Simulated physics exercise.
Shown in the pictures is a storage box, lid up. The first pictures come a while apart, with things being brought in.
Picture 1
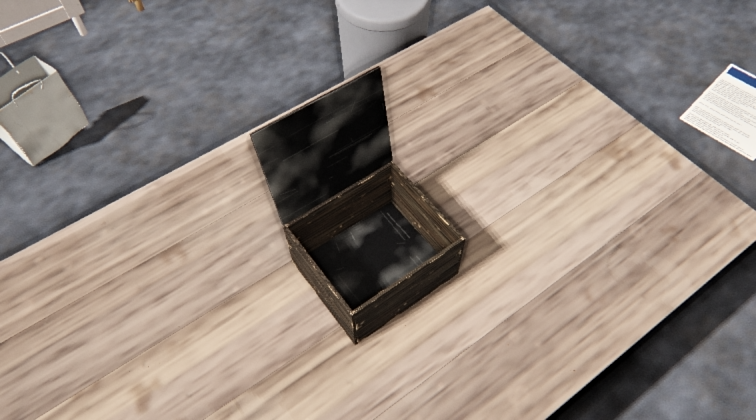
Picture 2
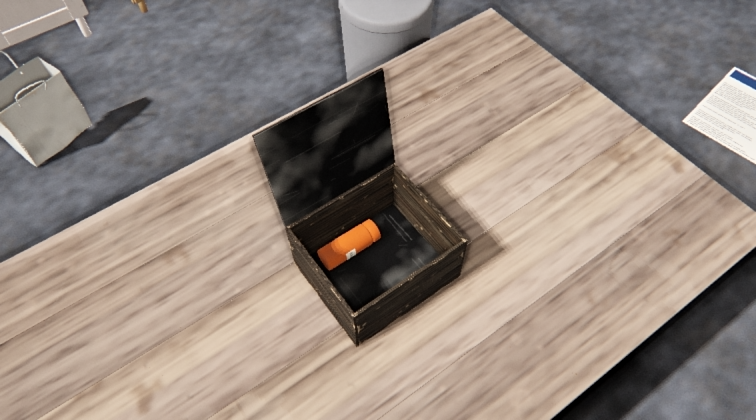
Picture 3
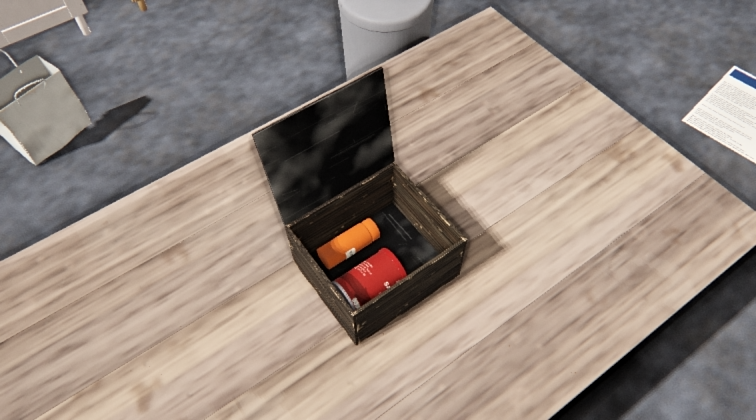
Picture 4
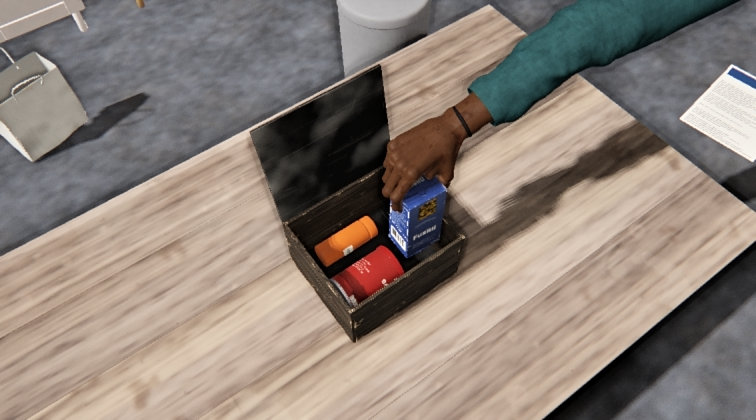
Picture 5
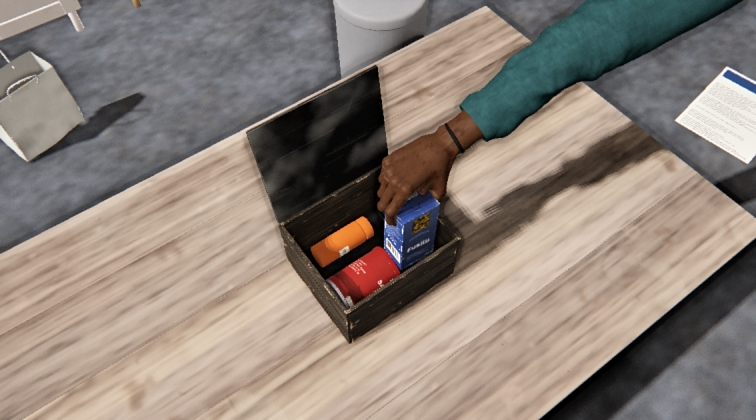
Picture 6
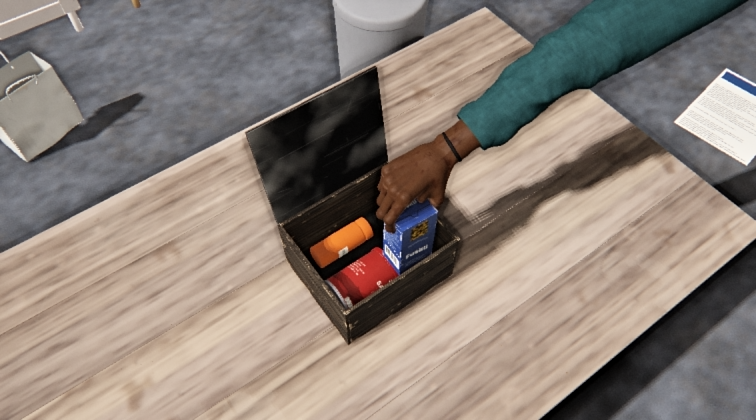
A hand in a teal sleeve lowering a blue carton into an open wooden box beside an orange cylinder and red tin.
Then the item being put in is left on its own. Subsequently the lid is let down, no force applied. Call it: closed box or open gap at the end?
Open gap.
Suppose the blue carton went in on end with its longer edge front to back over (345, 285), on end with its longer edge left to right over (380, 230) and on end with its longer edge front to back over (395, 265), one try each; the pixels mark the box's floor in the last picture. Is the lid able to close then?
Try 1: Lid not shut; try 2: Lid shut; try 3: Lid not shut.
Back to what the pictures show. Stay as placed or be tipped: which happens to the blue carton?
As it turns out, the blue carton changes its angle.
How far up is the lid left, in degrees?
It comes to about 14°.
Then, 0.90 s after the last picture, lid starting down; blue carton tipped 41° from how it was near (423, 233); red tin rolled a little.
Then, 1.50 s after the last picture, lid 65° above the rim; blue carton tipped 41° from how it was near (423, 233); red tin rolled a little.
Then, 1.90 s after the last picture, lid 27° above the rim; blue carton tipped 41° from how it was near (423, 232); red tin rolled a little.
Then, 3.60 s after the last picture, lid 19° above the rim; blue carton tipped 33° from how it was near (419, 239); red tin rolled a little.
At rest, lid 13° above the rim; moved from the start, red tin and blue carton; orange shaker in place. Seen from the same camera at the end, blue carton near (410, 247).
